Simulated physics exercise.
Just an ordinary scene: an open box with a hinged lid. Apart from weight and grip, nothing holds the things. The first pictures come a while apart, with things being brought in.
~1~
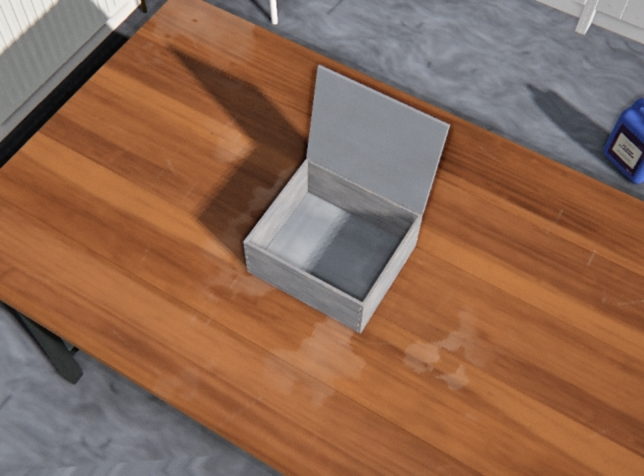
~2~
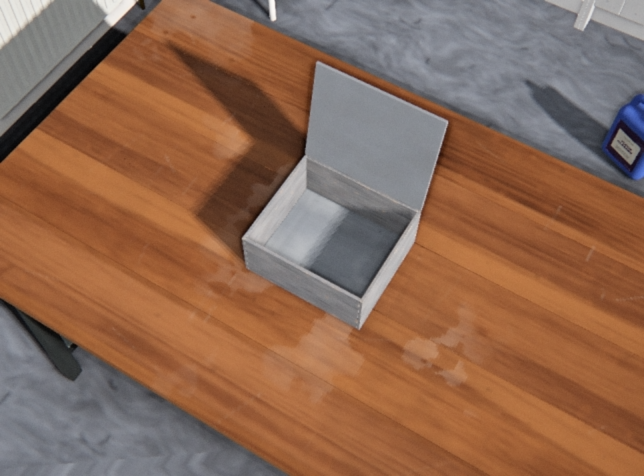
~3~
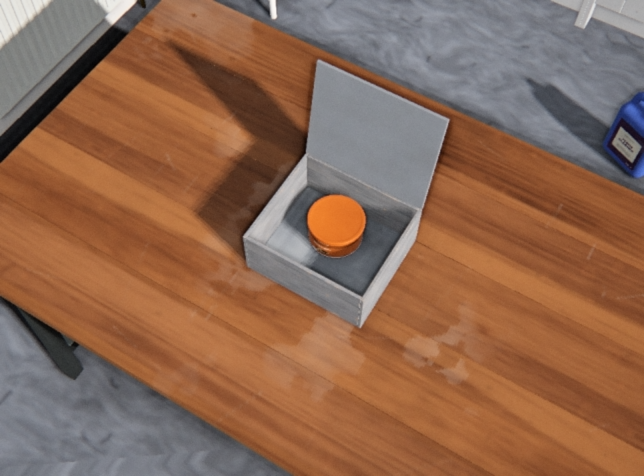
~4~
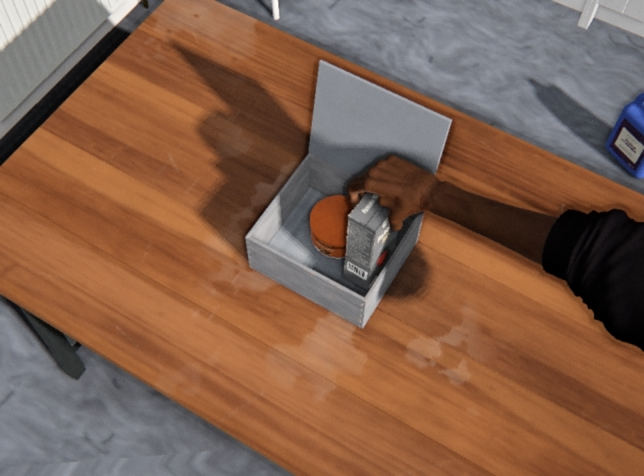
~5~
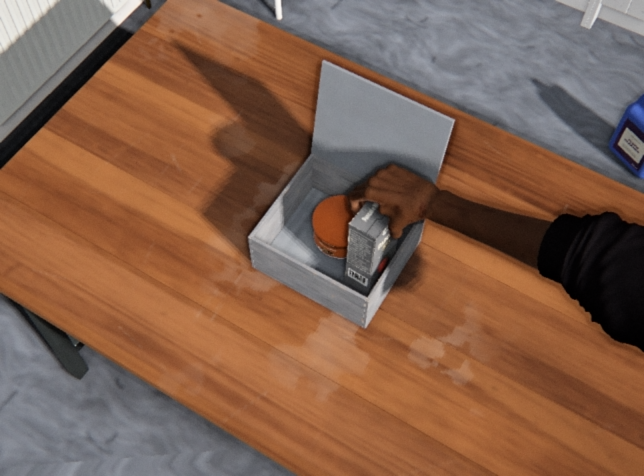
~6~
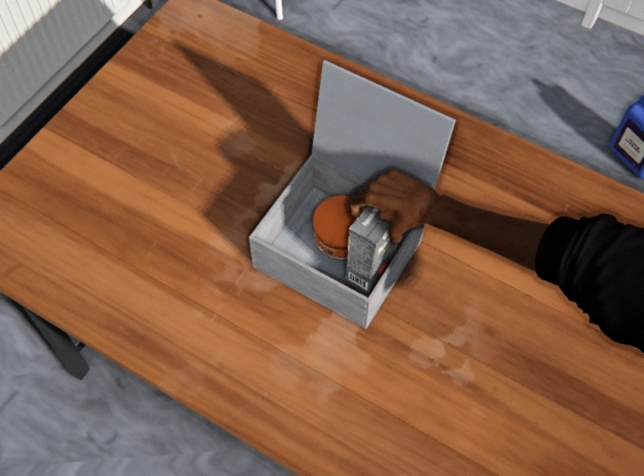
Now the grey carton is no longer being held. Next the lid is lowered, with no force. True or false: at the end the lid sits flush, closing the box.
False, a gap remains.
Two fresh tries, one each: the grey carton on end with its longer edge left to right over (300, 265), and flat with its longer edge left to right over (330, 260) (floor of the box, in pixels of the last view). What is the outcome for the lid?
Case one: Lid stays raised; case two: Lid goes down.
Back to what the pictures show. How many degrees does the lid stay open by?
Some 55°.
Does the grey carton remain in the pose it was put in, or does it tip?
Simply put, the grey carton remains unturned.
Then, 1.00 s after the last picture, lid starting down.
Then, 1.40 s after the last picture, lid 73° above the rim.
Then, 1.60 s after the last picture, lid 57° above the rim.
At rest, lid 54° above the rim; both in place. Seen from the same camera at the end, grey carton near (373, 249).
